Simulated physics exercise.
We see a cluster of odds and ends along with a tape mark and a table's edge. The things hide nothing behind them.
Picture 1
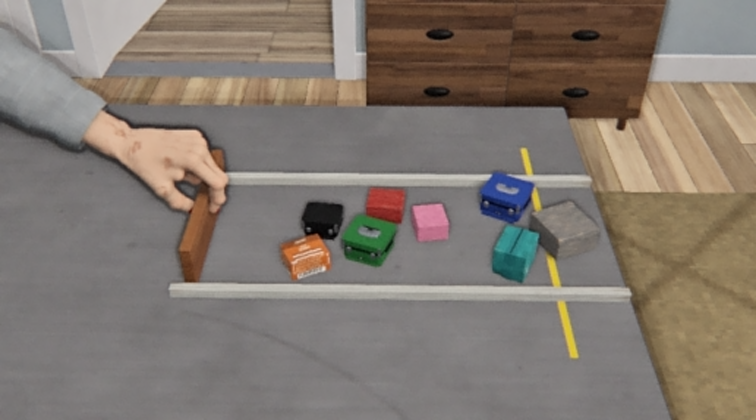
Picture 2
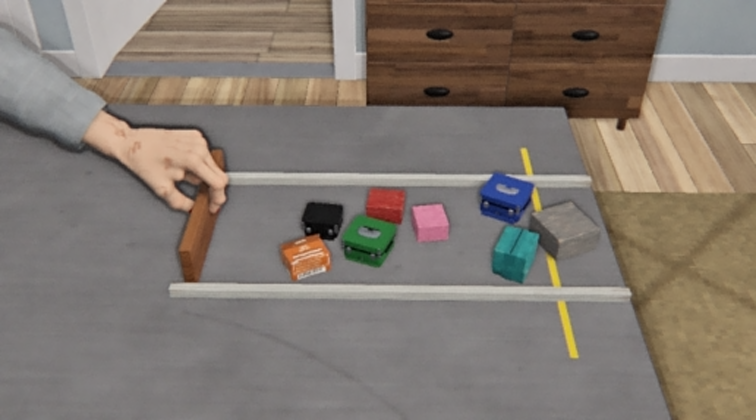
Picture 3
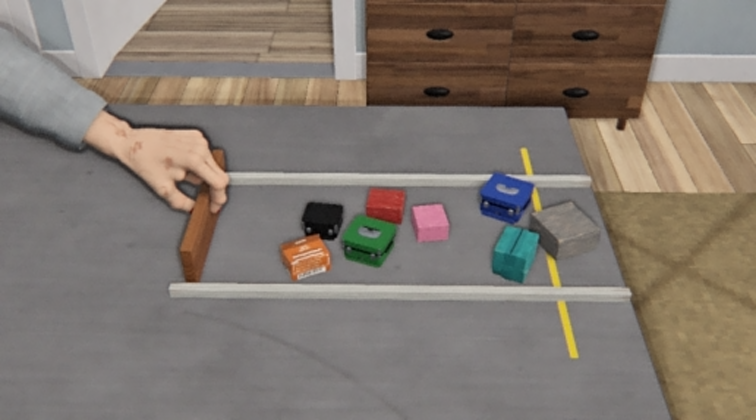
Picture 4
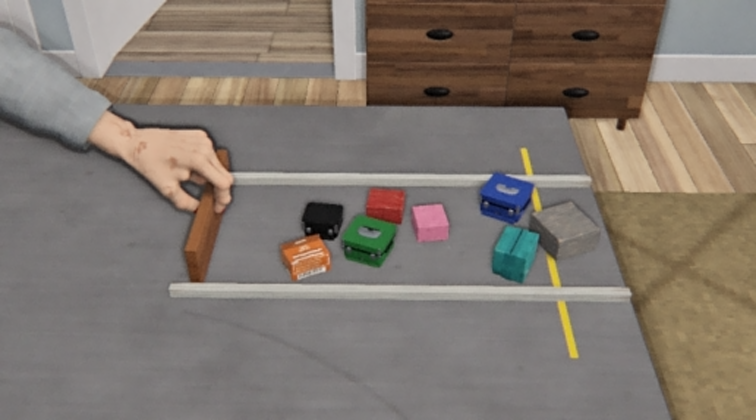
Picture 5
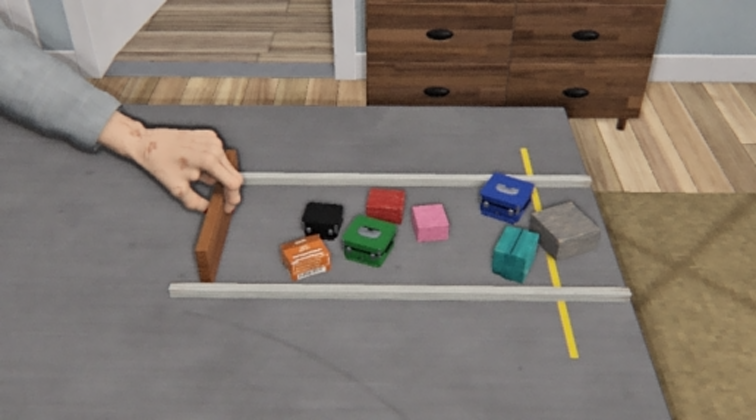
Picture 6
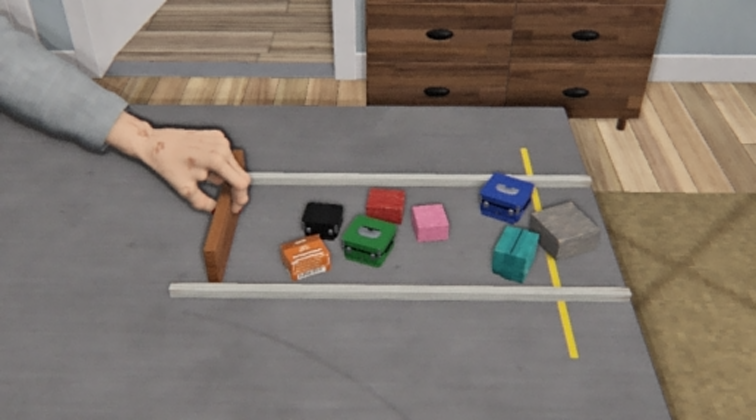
On a grey tabletop, a hand holding a wooden board still, then sliding it slightly right toward small colourful cases and blocks.
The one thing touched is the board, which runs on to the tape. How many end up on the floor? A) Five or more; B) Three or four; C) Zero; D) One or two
D, one or two.
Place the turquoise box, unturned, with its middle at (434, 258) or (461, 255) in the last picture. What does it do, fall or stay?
At the first place it rests in place, and at the second it rests in place.
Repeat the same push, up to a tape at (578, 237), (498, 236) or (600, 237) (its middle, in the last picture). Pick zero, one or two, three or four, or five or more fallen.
Tape by tape, the falls would be: At least five, then not one, then at least five.
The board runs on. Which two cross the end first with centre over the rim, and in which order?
Grey block, turquoise box.
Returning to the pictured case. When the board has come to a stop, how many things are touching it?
Tally at the end: 3.
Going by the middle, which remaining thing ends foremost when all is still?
Result - foremost is the turquoise box.
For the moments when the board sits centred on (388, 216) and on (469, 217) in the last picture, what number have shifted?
Moved so far: 5, later 8.
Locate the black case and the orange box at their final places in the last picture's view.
Result: One about (561, 220), other about (578, 275).
Soon after, none off yet; grey block at rest near (563, 231); blue case at rest near (506, 199); turquoise box at rest near (515, 254).
At rest, the number that fall off is one or two; fallen, grey block.
